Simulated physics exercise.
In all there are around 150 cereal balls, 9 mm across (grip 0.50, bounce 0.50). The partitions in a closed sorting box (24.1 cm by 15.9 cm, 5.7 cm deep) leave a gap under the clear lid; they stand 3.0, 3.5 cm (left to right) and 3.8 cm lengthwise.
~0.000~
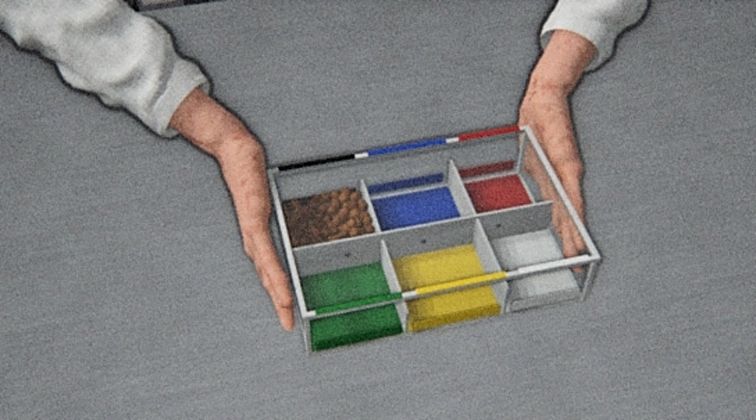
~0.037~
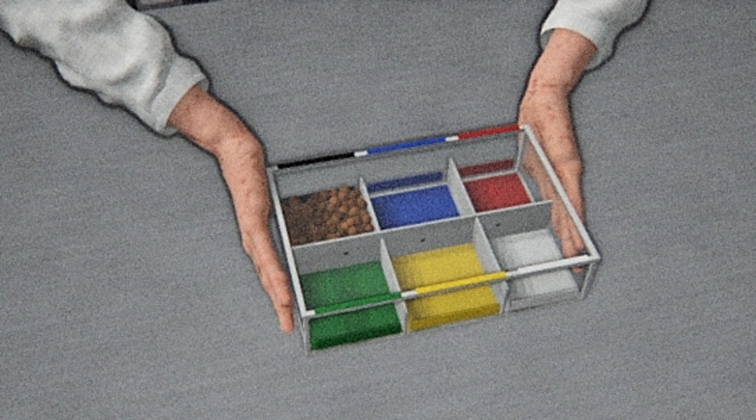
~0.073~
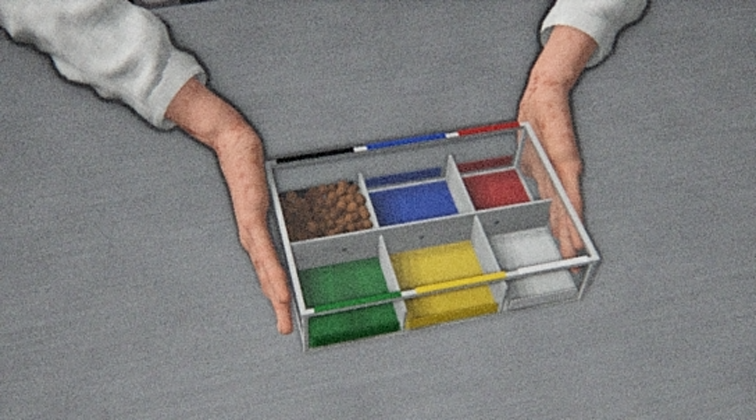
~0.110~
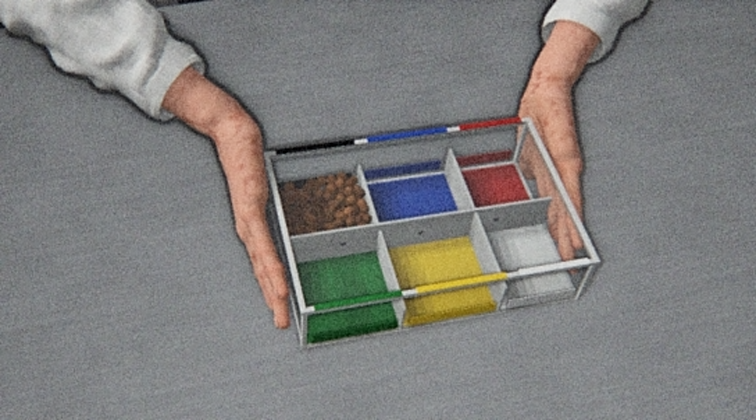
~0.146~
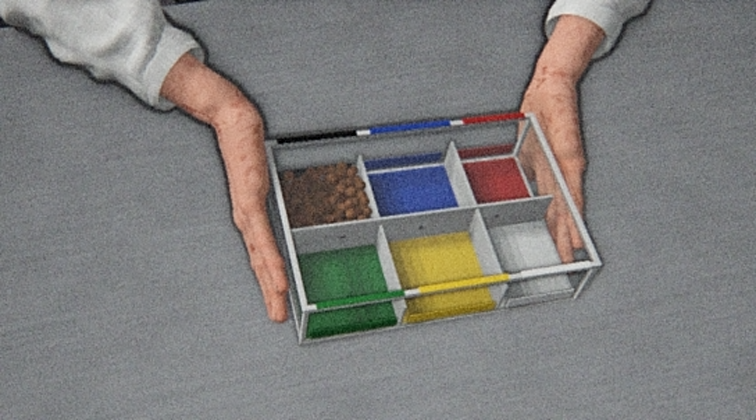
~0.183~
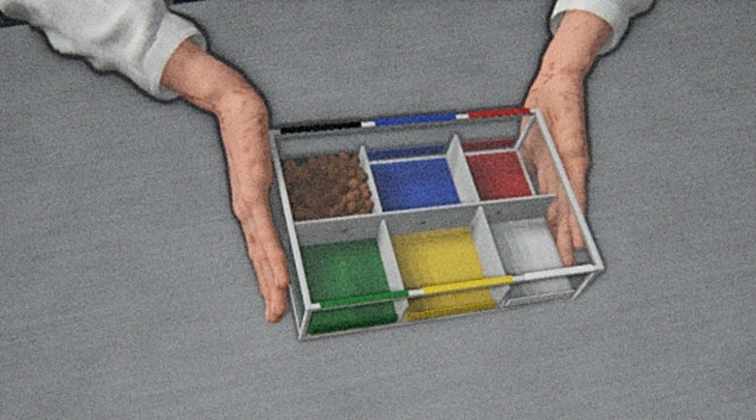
On a gray surface, two hands in white sleeves held a clear box with six colored compartments, one filled with small brown balls, and tilted it slightly while the balls stayed in their section.
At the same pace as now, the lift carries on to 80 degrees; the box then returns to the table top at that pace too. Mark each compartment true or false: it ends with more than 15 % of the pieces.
Red: False, blue: False, green: False, yellow: True, white: False, black: True.
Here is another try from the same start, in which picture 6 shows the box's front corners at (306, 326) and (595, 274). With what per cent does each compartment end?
Result - red: 0 %; blue: 0 %; green: 25 %; yellow: 15 %; white: 0 %; black: 60 %.
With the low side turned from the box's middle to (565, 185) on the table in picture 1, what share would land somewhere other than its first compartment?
I'd estimate about 65 %.
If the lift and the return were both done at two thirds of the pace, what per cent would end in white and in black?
In that case white keeps 5 per cent while black keeps 55 per cent.
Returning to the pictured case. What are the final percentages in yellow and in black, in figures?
In the yellow compartment 25 percent, in the black 50 percent.
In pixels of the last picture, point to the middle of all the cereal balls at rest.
Near (364, 251).
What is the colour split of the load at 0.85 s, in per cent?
In per cent: Red 0, blue 0, green 5, yellow 10, white 0, black 85.
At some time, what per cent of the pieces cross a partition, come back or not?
Something like 50 per cent of the pieces.
After 0.85 s, tilt 80 degrees; green 5 %, yellow 10 %, black 85 %.
After 1.30 s, tilt 35 degrees; blue 5 %, green 5 %, yellow 25 %, white 10 %, black 50 %.
After 1.82 s, tilt 0 degrees; blue 5 %, green 5 %, yellow 25 %, white 10 %, black 50 %.
By 2.3 s all is still; red 0 %, blue 5 %, green 5 %, yellow 25 %, white 10 %, black 50 %.
